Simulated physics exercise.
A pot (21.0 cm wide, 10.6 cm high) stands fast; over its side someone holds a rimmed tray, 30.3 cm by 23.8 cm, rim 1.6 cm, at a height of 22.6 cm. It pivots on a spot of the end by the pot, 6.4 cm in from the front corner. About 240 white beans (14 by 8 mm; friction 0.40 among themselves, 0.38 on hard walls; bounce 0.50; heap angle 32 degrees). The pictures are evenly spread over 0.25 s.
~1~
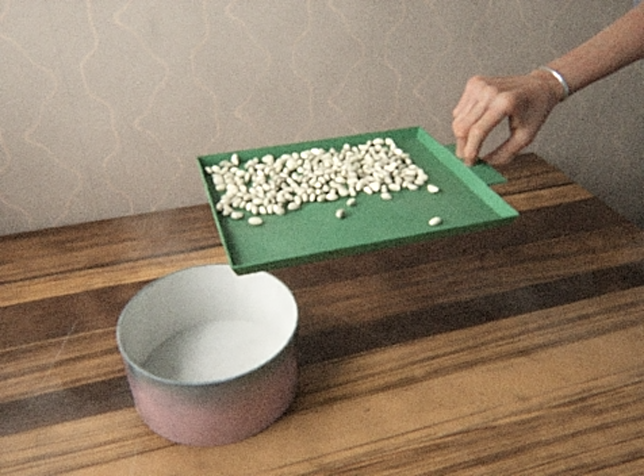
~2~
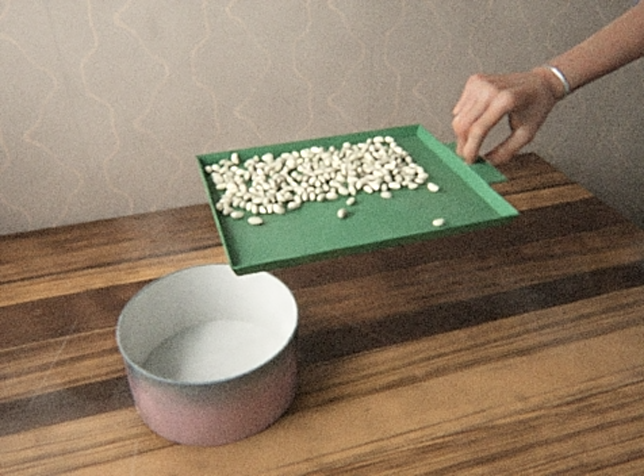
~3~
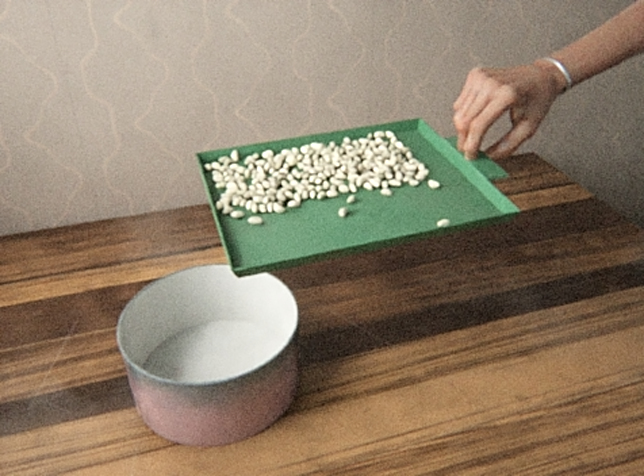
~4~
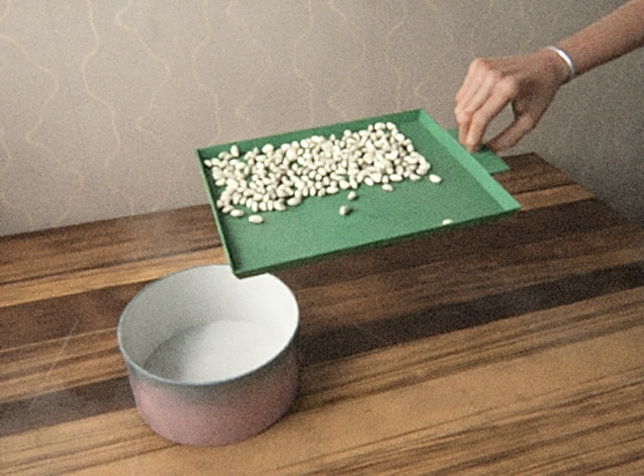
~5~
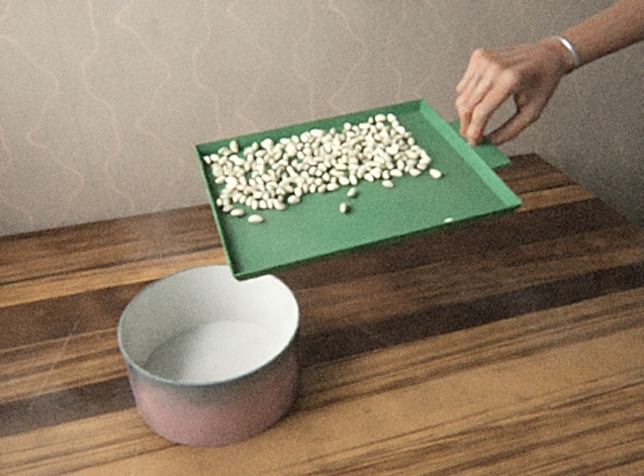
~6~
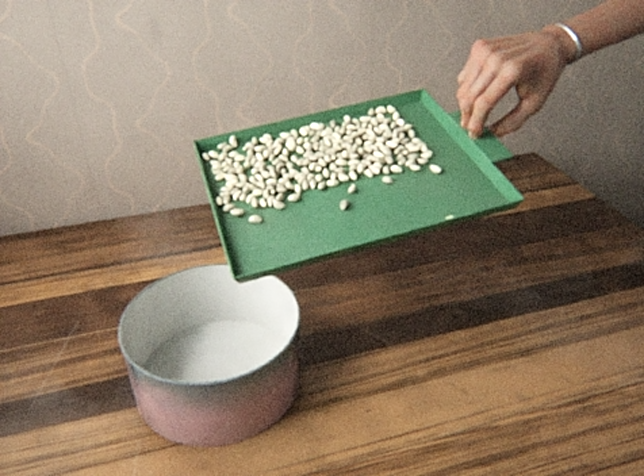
Green rimmed tray of white beans tilting slightly as a hand raises its right end, beside a pot on a wooden table.
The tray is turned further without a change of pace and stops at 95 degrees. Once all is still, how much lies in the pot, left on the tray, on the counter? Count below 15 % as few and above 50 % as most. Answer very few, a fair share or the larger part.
Pot a fair share, tray very few, counter the larger part.
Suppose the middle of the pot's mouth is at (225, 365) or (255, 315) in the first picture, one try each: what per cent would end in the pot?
Some 100 and 70 per cent.
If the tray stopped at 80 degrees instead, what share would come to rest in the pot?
Then about 40 per cent.
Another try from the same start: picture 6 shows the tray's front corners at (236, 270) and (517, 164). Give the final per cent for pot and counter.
Pot 75, counter 25.
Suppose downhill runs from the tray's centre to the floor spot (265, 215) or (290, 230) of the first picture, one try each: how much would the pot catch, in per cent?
About 85 and 70 per cent.
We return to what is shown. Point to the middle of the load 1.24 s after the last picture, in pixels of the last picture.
Around (263, 426).
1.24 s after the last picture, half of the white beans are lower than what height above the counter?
About 2 cm.
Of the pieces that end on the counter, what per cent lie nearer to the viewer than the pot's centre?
Some 100 per cent.
Then, 0.75 s after the last picture, tilt 50 degrees; the tray holds 80 %, the pot 0 %.
Then, 1.24 s after the last picture, tilt 76 degrees; the tray holds 25 %, the pot 20 %.
Then, 1.81 s after the last picture, tilt 95 degrees; the tray holds 0 %, the pot 40 %.
In the end, pot 40 %, tray 0 %, counter 60 %.
